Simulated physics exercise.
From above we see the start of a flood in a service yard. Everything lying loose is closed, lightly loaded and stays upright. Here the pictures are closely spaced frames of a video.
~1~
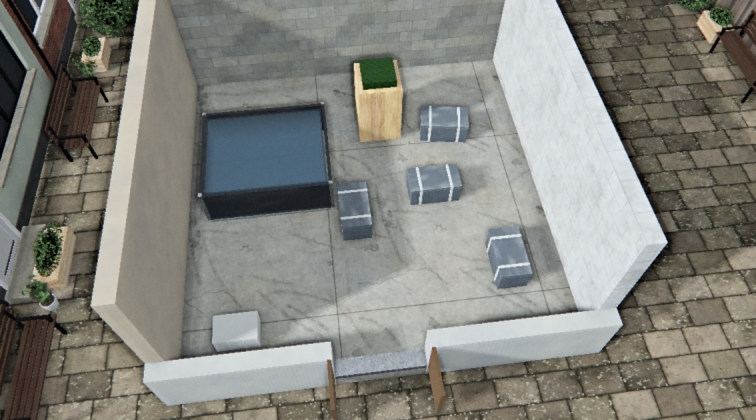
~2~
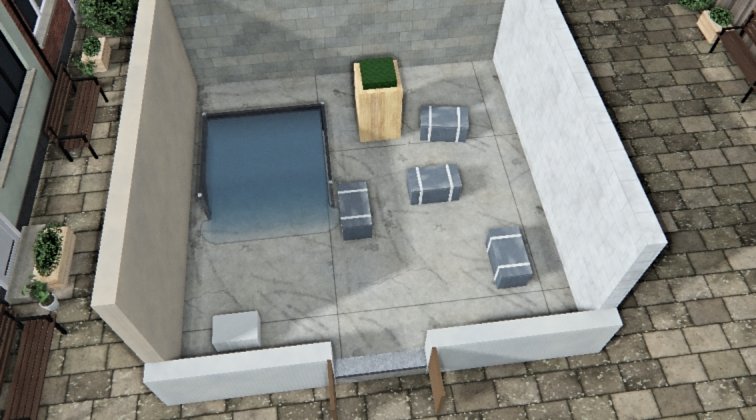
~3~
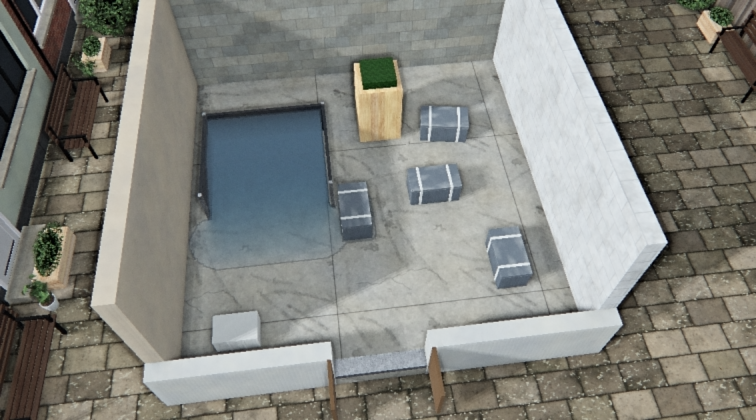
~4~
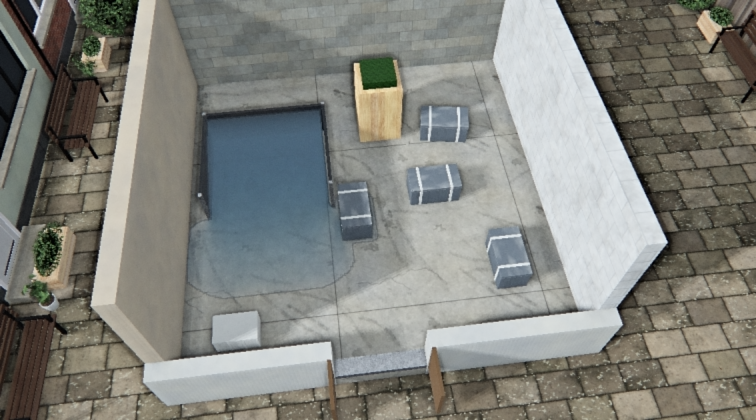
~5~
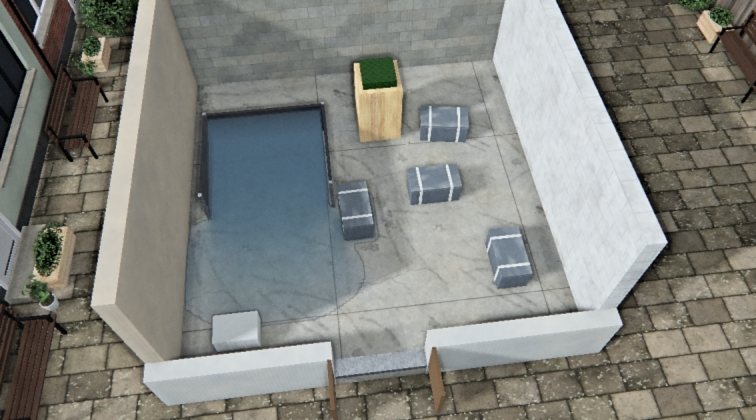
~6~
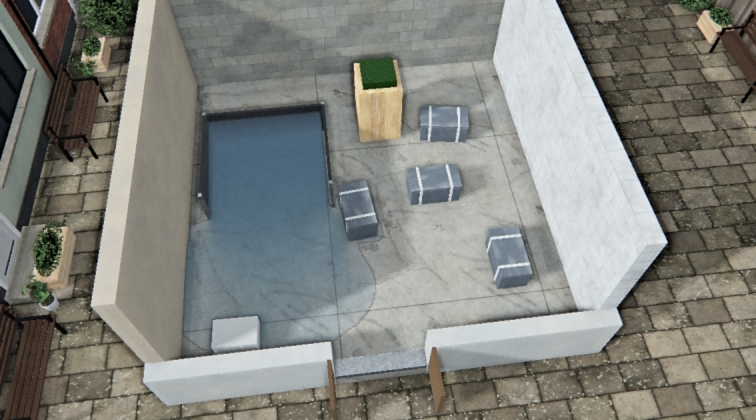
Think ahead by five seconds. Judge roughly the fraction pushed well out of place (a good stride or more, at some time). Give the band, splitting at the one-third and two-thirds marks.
The things swept well aside make up a third to two thirds.
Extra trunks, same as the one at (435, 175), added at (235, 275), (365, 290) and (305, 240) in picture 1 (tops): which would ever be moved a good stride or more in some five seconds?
Results - 1: Ends up far away; 2: Ends up far away; 3: Ends up far away.
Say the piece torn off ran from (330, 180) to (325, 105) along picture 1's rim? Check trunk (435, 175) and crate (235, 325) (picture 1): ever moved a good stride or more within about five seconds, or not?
Taking them in turn, the first got that far and the second never got there.
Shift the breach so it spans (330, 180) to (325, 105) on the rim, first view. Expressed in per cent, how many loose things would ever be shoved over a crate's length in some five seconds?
It comes to some 80 per cent.
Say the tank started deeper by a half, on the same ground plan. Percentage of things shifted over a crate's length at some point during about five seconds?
My estimate is around 80 percent.
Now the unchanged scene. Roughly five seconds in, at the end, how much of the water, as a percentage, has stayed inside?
By my count, 82 per cent.
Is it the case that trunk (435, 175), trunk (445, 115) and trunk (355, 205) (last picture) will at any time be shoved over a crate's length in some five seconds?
In that order: No, no, that far or more.
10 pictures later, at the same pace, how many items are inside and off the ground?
Total: 1.
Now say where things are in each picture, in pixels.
The first picture shows a crate at (235, 327), on the bottom; a trunk at (354, 204), on the bottom; 0 of 5 have shifted.
The second picture shows a crate at (235, 327), on the bottom; a trunk at (354, 204) rests on the ground; 0 of 5 have shifted.
The third picture shows a crate at (235, 327) rests on the ground; a trunk at (354, 204) rests on the ground; 0 of 5 have shifted.
The fourth picture shows a crate at (235, 327), on the bottom; a trunk at (354, 204) rests on the ground; 0 of 5 have shifted.
The fifth picture shows a crate at (235, 327), on the bottom; a trunk at (355, 204), on the bottom; 0 of 5 have shifted.
The sixth picture shows a crate at (235, 332) rests on the ground, close to its start; a trunk at (357, 204), on the bottom, close to its start; 1 of 5 have shifted.
A moment on, 0 of 5 are well off their spots; 1 afloat.
Next, 0 of 5 are well off their spots; 1 afloat.
Later, 1 of 5 are well off their spots; 1 afloat.
In the end, 3 of 5 are well off their spots, and 3 have been at some point; 2 afloat.
